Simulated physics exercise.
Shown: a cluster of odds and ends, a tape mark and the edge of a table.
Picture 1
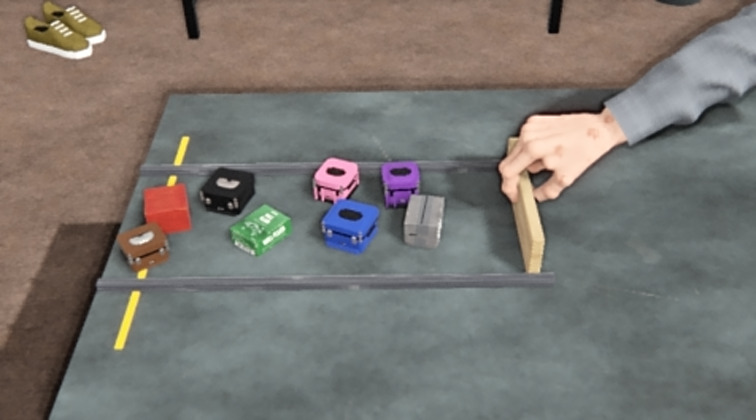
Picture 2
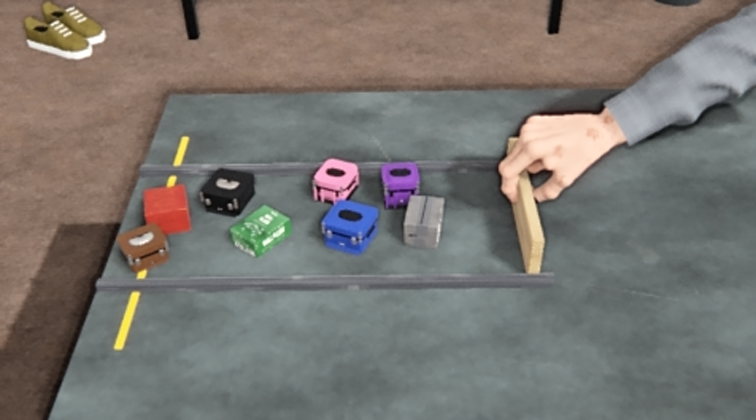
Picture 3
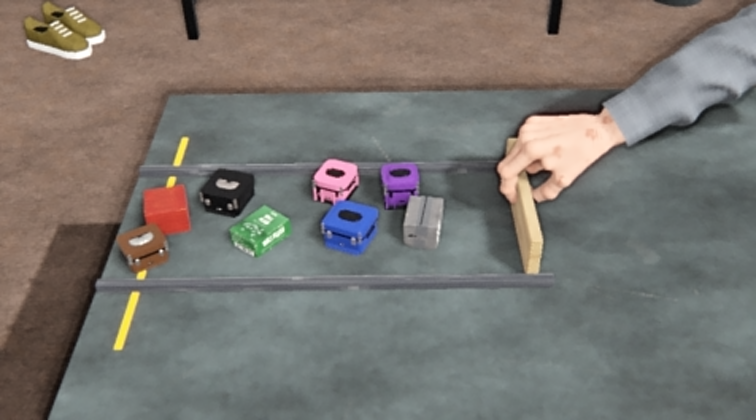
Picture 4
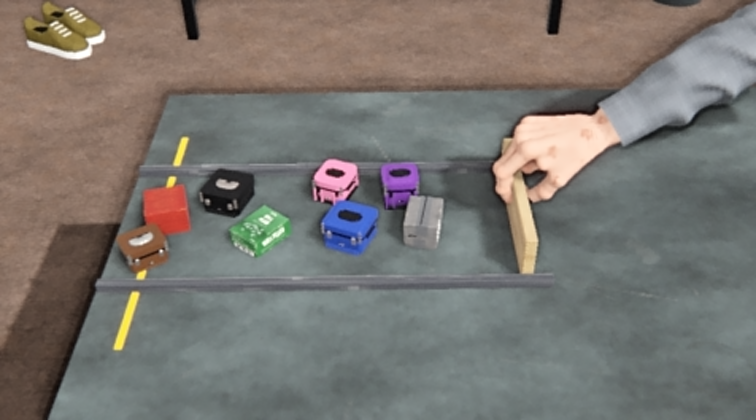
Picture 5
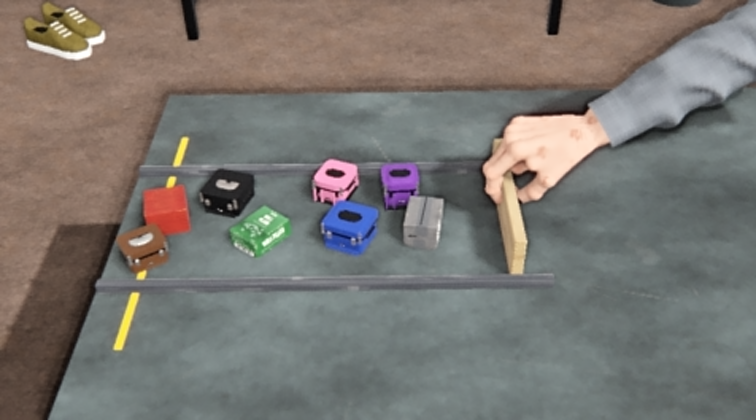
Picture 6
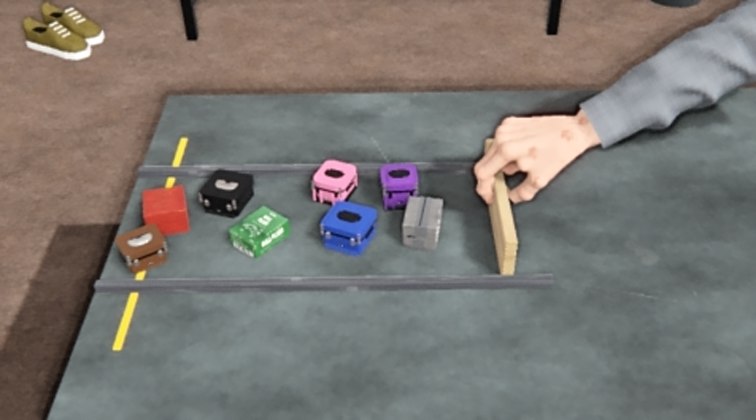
On a dark tabletop, a hand slowly sliding a wooden board a little left toward small colourful cases and blocks lying still.
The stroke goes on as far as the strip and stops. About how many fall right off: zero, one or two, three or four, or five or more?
The count that falls off is at least five.
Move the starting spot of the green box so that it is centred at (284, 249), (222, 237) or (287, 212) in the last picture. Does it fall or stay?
In the given order it stays in place, drops away and drops away.
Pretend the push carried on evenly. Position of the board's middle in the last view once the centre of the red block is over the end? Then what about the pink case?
The middle is at (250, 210) when it's the red block, and at (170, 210) when it's the pink case.
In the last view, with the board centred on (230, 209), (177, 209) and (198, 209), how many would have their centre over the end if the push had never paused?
The counts would come out as 2, 4 and 4.
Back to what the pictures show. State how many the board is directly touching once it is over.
Result: 2 in all.
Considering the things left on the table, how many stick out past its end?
Overhang count: 0.
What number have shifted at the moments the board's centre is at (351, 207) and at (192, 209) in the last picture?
Counting first: 5, next 8.
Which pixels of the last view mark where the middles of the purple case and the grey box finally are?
Same order as the question: First (145, 190), second (133, 228).
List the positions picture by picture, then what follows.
Brown case (144, 248); red block (167, 210); black case (229, 192); board (523, 203); tape (157, 227), in the first frame.
Red block (167, 210); purple case (400, 186), in the second frame.
Black case (229, 194); grey box (423, 222), in the third frame.
Brown case (144, 250); board (517, 204), in the fourth frame.
Red block (167, 211); pink case (336, 183), in the fifth frame.
Brown case (143, 250); red block (166, 211); black case (228, 194); board (498, 205); tape (156, 228), in the sixth frame.
Soon after, none off yet; brown case at rest near (143, 250); red block at rest near (166, 211); black case at rest near (228, 194).
Then, none off yet; brown case moved a little near (122, 249); red block moved about its own width near (139, 210); black case moved about its own width near (184, 197).
At rest, the number that fall off is five or more; fallen, blue case, pink case, green box, black case, red block and brown case.
